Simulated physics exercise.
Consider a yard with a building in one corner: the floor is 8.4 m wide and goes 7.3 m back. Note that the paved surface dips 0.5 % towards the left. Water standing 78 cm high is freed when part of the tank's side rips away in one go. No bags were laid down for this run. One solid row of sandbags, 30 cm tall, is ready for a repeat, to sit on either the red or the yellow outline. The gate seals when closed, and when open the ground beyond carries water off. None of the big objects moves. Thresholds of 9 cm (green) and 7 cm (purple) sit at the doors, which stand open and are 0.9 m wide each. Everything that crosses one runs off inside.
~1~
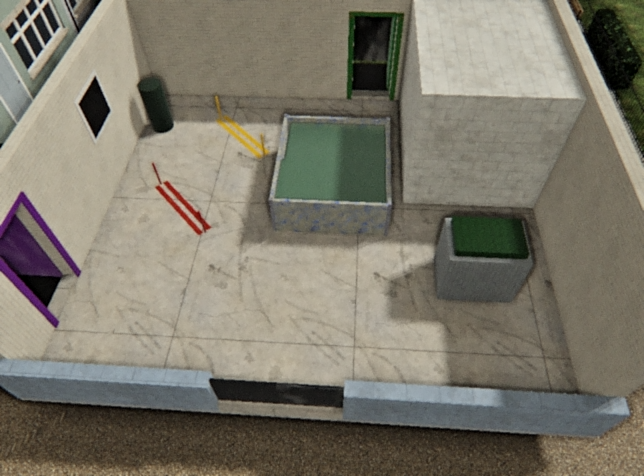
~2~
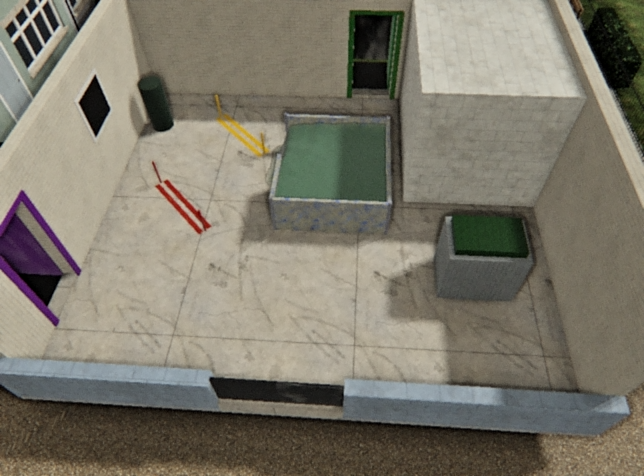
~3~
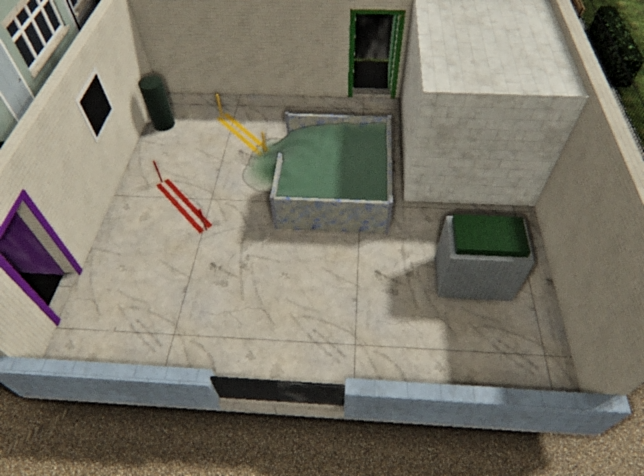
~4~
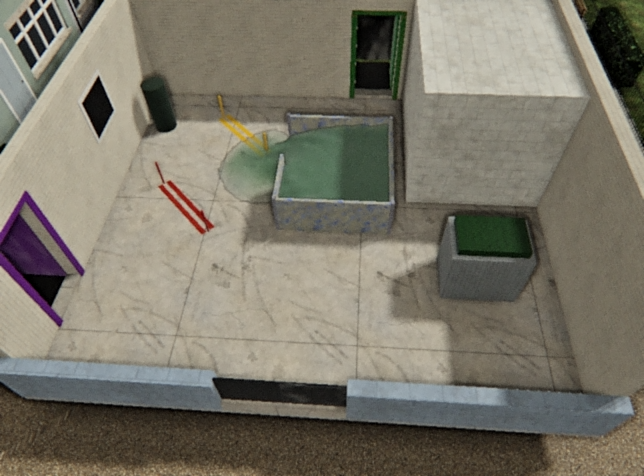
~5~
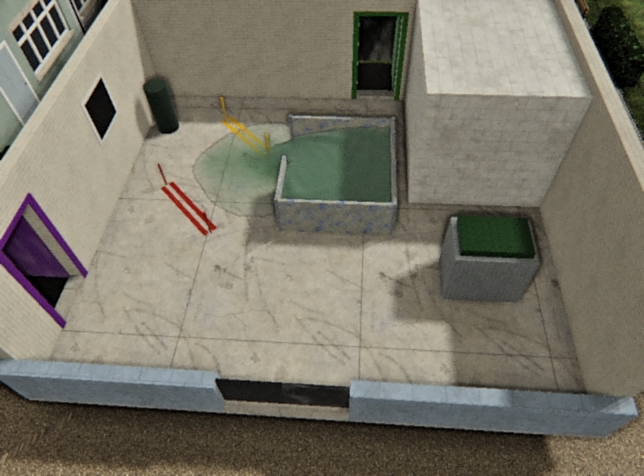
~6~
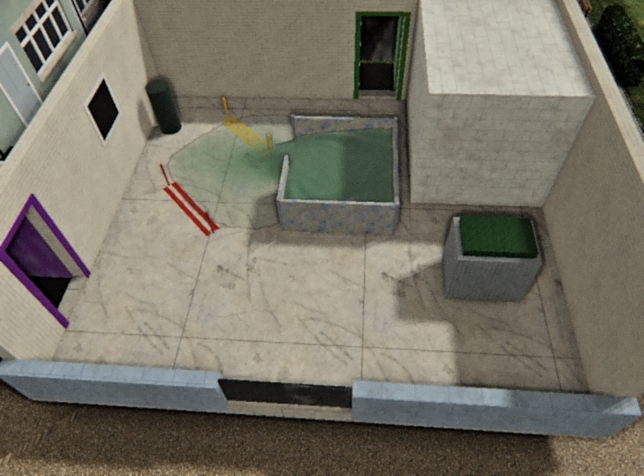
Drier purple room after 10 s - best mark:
Red.
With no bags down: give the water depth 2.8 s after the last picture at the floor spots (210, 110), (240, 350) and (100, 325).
In order, roughly 23, 0 and 6 cm.
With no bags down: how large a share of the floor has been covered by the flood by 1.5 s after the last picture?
Roughly 30 percent.
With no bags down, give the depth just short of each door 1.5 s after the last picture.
Green 0 cm, purple 4 cm.
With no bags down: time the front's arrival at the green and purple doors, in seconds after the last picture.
Arrival times - green 4.0 s, purple 1.4 s.
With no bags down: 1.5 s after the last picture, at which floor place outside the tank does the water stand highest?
I'd point to somewhere near (160, 112).
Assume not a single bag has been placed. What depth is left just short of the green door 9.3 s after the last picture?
About 11.5 cm deep.
Then, 0.7 s after the last picture water covers 30 % of the floor and is deepest (42 cm) near (285, 162) in the run without bags; in at the purple door, 0 L with no bags, 0 L with the row on red, 0 L on yellow.
Then, 1.5 s after the last picture water covers 30 % of the floor and is deepest (48 cm) near (160, 112) in the run without bags; in at the purple door, 0 L with no bags, 0 L with the row on red, 0 L on yellow.
Then, 2.8 s after the last picture water covers 40 % of the floor and is deepest (28 cm) near (176, 148) in the run without bags; in at the purple door, 1 L with no bags, 0 L with the row on red, 7 L on yellow.
Then, 5.3 s after the last picture water covers 65 % of the floor and is deepest (20 cm) near (49, 368) in the run without bags; in at the purple door, 2 L with no bags, 0 L with the row on red, 15 L on yellow.
Then, 9.3 s after the last picture water covers 90 % of the floor and is deepest (13 cm) near (561, 365) in the run without bags; in at the purple door, 26 L with no bags, 2 L with the row on red, 90 L on yellow.
